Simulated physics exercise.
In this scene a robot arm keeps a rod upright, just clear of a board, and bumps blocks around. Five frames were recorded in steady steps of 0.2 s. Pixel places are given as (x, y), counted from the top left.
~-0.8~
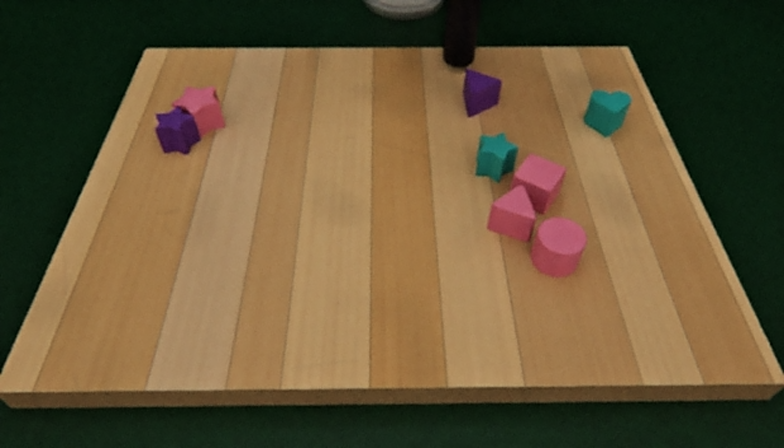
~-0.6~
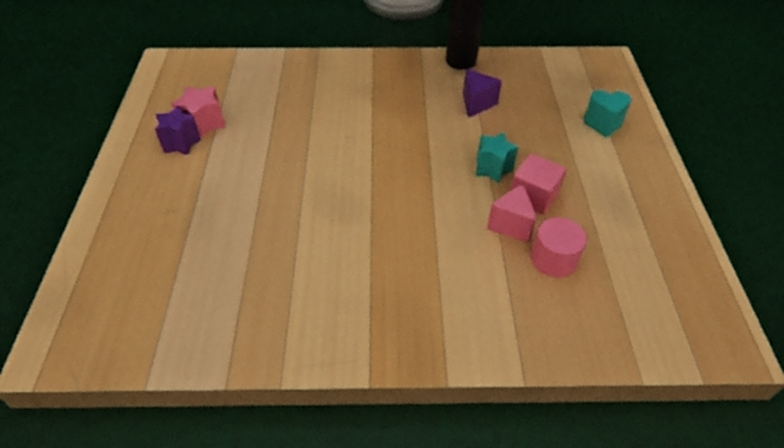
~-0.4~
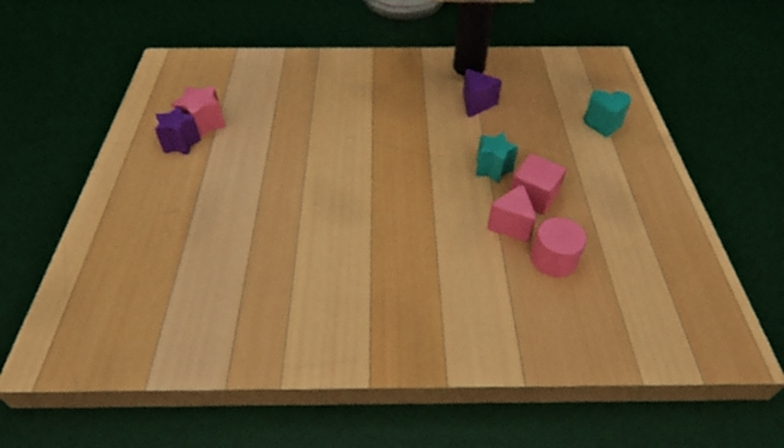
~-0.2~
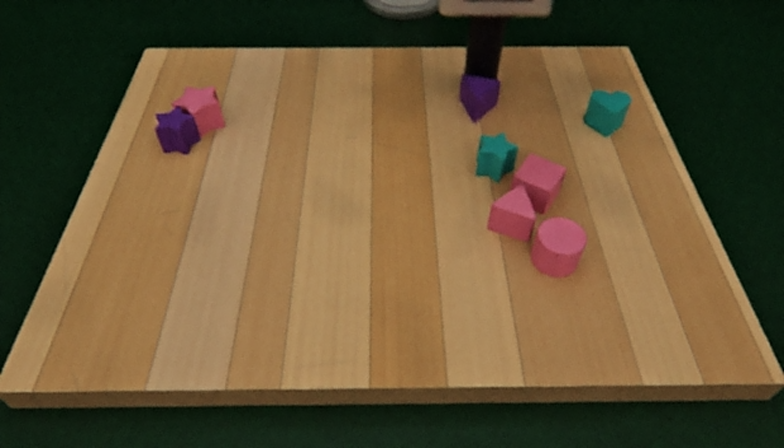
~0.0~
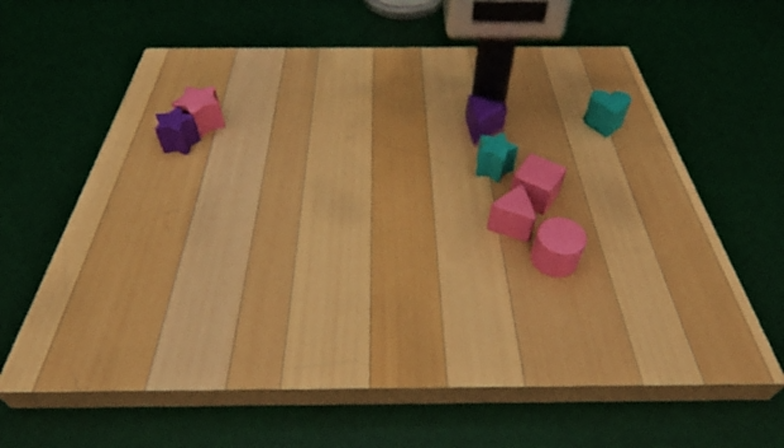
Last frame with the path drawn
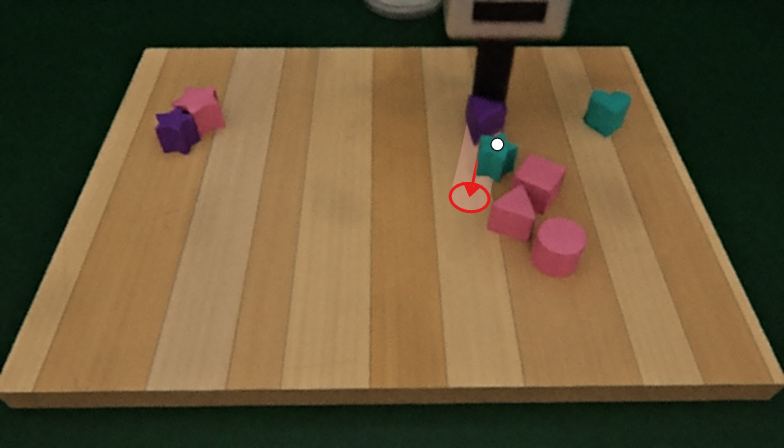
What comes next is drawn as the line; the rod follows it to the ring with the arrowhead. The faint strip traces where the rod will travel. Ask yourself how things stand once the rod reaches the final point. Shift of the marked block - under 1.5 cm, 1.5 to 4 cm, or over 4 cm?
The move is long, over 4 cm.
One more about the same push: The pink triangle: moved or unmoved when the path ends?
It shifts position.
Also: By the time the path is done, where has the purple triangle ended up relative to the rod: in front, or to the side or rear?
I expect it to be in front.
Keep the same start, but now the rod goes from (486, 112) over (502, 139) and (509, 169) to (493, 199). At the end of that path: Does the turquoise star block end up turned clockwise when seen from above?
Answer: Yes.
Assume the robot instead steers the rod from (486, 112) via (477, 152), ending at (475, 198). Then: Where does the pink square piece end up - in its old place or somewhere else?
The block moves away from its spot.
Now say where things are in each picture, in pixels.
The first frame shows lower end of the rod at (459, 58), tops of blocks, purple triangle at (480, 80), turquoise star block at (497, 144), pink triangle at (517, 202), pink square piece at (541, 171).
The second frame shows rod at (461, 61), blocks as before.
The third frame shows rod at (469, 68), blocks as before.
The fourth frame shows rod at (480, 82), purple triangle at (480, 84).
The fifth frame shows rod at (488, 103), purple triangle at (485, 107), turquoise star block at (497, 144), pink triangle at (517, 202), pink square piece at (541, 171).
The drawn path runs from (486, 112) to (470, 197); the dot is on the turquoise star block.
What follows on the original path. One third of the way, rod at (483, 130); purple triangle at (479, 134); turquoise star block at (500, 152), turned 30° anticlockwise.
Two thirds of the way, rod at (478, 158); purple triangle at (462, 161); turquoise star block at (503, 168), turned 50° anticlockwise; pink square piece at (546, 175), turned 15° anticlockwise.
At the end, rod at (471, 189); purple triangle at (445, 187), turned 40° clockwise; turquoise star block at (507, 192), turned 95° anticlockwise; pink triangle at (528, 218), turned 20° clockwise; pink square piece at (549, 177), turned 25° anticlockwise.
